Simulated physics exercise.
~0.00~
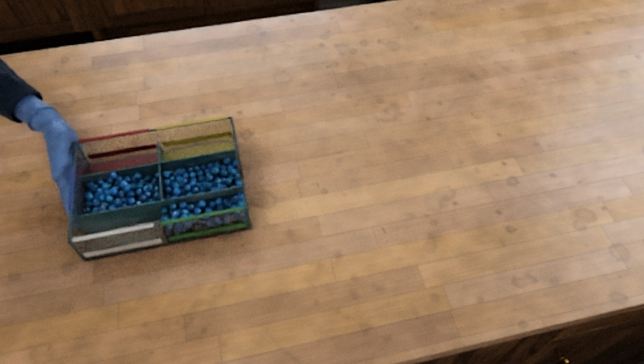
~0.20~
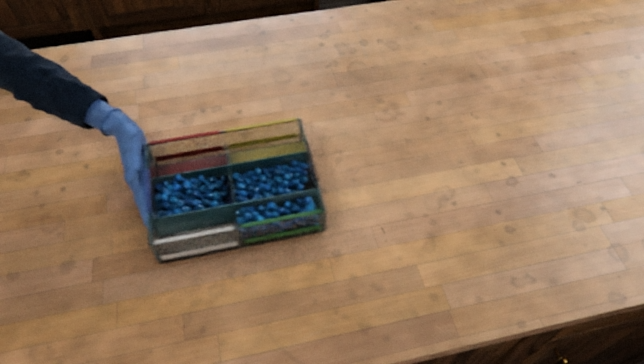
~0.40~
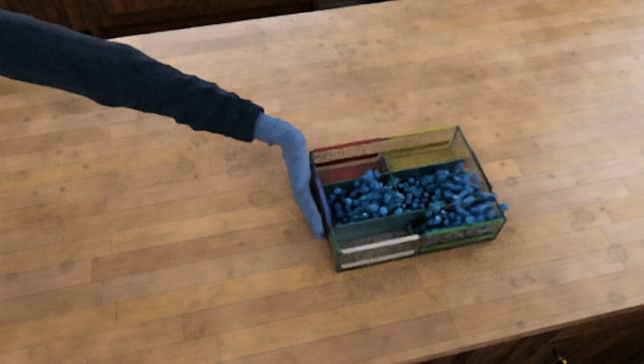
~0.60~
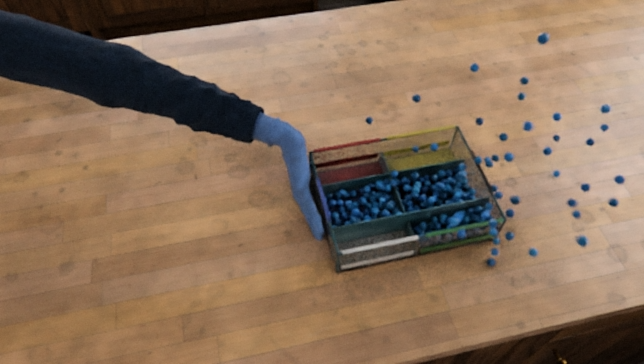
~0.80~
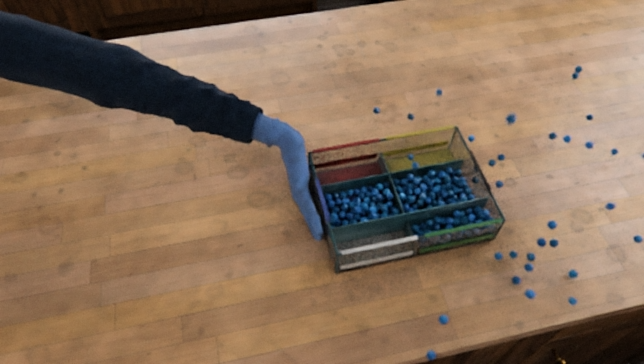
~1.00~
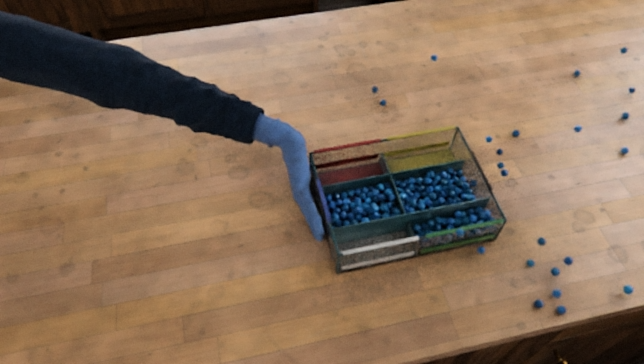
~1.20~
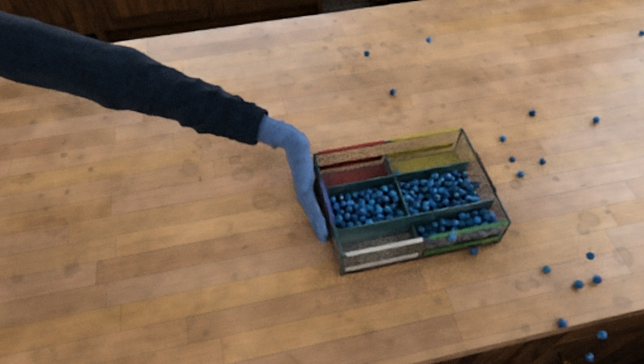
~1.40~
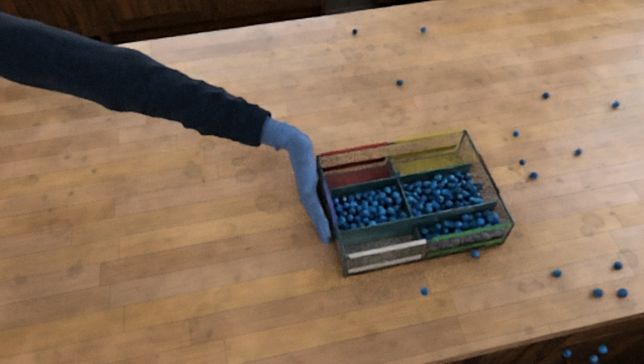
At the start, a blue-gloved hand in a dark sleeve holds the left side of a divided tray filled partly with small blue balls on a wooden table. The hand pushes the tray to the right, and the balls stay in their compartments at first. Then the tray stops abruptly, and the balls surge toward its right side. Dozens fly over the edge, scattering through the air and bouncing across the tabletop. At the end, the hand still grips the tray, most of the balls remain inside, and stray ones lie spread around it, with several past the table's near edge.
